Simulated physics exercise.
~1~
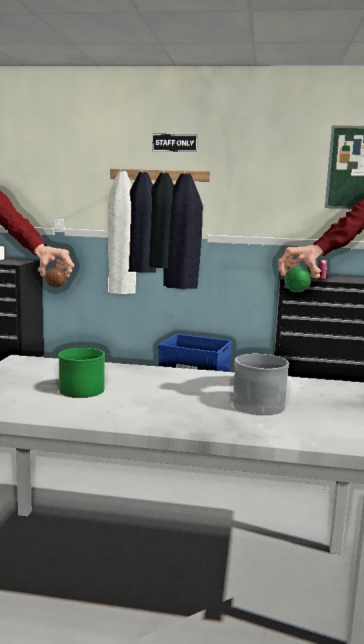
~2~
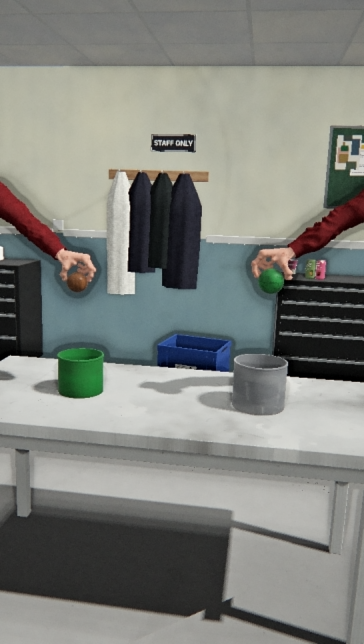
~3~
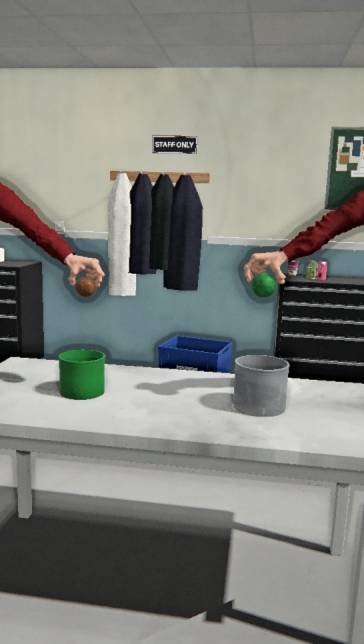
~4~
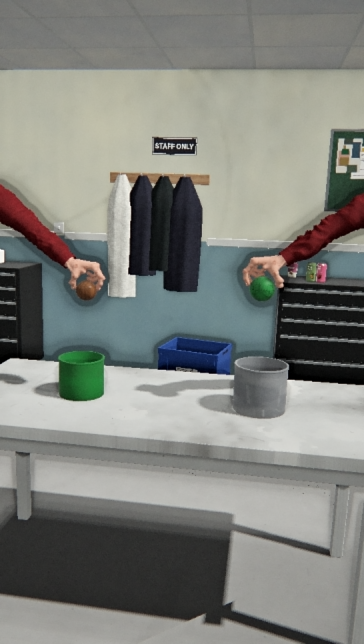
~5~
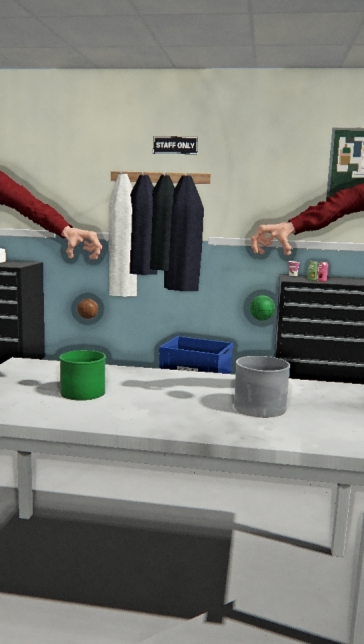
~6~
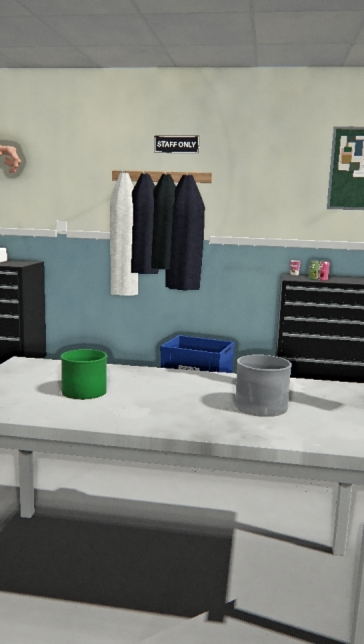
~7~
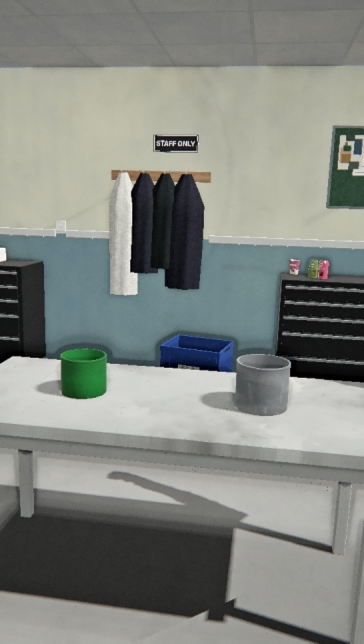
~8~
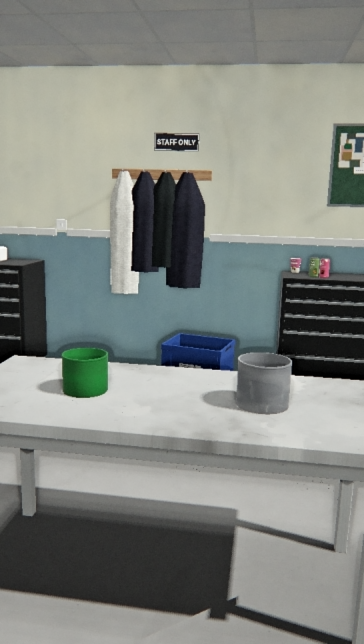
A green ball and a brown onion fall from two hands into containers below.
